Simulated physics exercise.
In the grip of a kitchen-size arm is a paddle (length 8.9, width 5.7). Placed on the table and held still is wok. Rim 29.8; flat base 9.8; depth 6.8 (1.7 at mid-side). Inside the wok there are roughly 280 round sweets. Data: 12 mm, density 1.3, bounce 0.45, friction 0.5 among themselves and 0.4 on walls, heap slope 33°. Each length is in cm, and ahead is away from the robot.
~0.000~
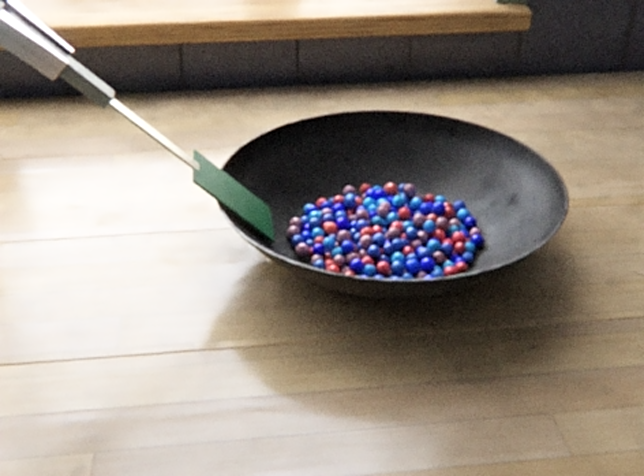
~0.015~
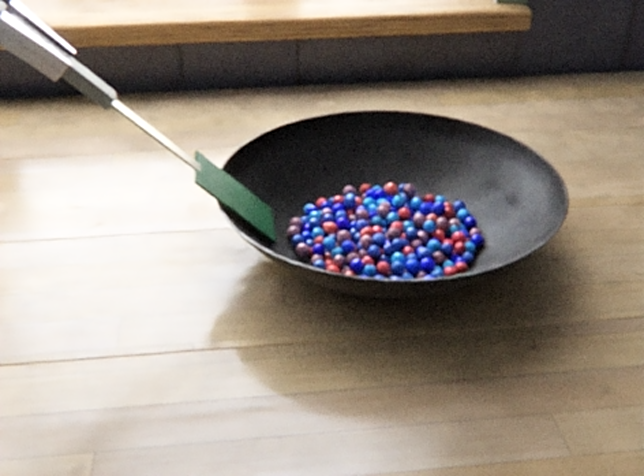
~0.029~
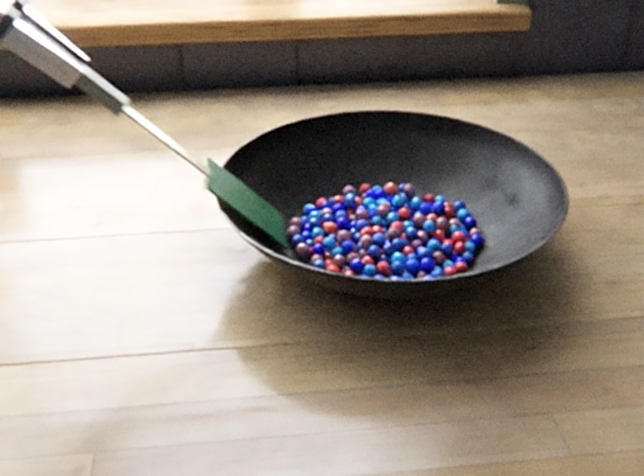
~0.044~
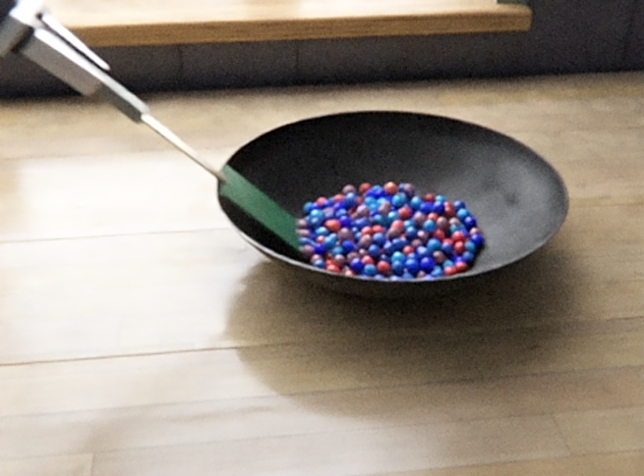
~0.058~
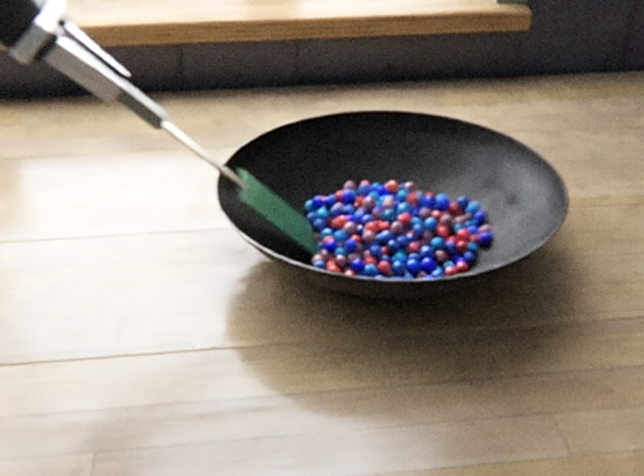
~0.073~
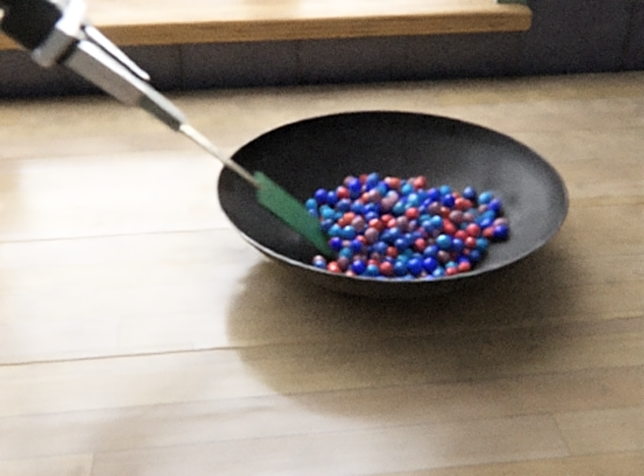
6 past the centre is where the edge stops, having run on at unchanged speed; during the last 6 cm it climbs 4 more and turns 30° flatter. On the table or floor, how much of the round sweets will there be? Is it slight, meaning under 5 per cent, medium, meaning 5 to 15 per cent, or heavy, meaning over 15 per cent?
It is slight, under 5 per cent.
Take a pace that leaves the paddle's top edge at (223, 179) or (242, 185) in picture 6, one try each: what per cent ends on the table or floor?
Try one roughly 0 per cent; try two roughly 0 per cent.
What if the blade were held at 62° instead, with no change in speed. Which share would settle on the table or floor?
About 0 per cent.
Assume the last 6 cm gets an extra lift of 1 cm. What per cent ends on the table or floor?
It comes to around 0 percent.
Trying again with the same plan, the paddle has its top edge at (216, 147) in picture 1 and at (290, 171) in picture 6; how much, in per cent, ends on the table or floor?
5 %.
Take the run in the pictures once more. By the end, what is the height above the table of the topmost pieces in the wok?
Close to 6.0 centimetres high.
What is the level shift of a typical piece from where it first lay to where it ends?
Distance: Around 4 cm.
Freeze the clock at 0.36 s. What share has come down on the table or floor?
It works out to about 0 in a hundred.
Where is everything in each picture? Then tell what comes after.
The first frame shows paddle top edge at (193, 165), sloping 45°; upper third of the load around (383, 228), from x 295 to 475, top at y 190; 285 in the wok.
The second frame shows paddle top edge at (195, 166), sloping 45°; upper third of the load around (383, 228), from x 295 to 475, top at y 190.
The third frame shows paddle top edge at (206, 171), sloping 45°; upper third of the load around (383, 228), from x 295 to 475, top at y 190.
The fourth frame shows paddle top edge at (224, 179), sloping 45°; upper third of the load around (379, 227), from x 300 to 475, top at y 190.
The fifth frame shows paddle top edge at (241, 184), sloping 45°; upper third of the load around (387, 222), from x 310 to 485, top at y 185.
The sixth frame shows paddle top edge at (259, 187), sloping 45°; upper third of the load around (409, 219), from x 310 to 500, top at y 180; 285 in the wok.
By 0.11 s, sloping 45°, highest piece 8 above the table; 285 in the wok.
By 0.14 s, sloping 34°, highest piece 9 above the table; 285 in the wok.
By 0.36 s, sloping 15°, highest piece 8 above the table; 280 in the wok, 1 on the table or floor, 4 on the blade or in flight.
By 1.41 s, sloping 15°, highest piece 5 above the table; 280 in the wok, 5 on the table or floor.
Final count, 280 in the wok, 5 on the table or floor. That is 2 % on the table or floor.
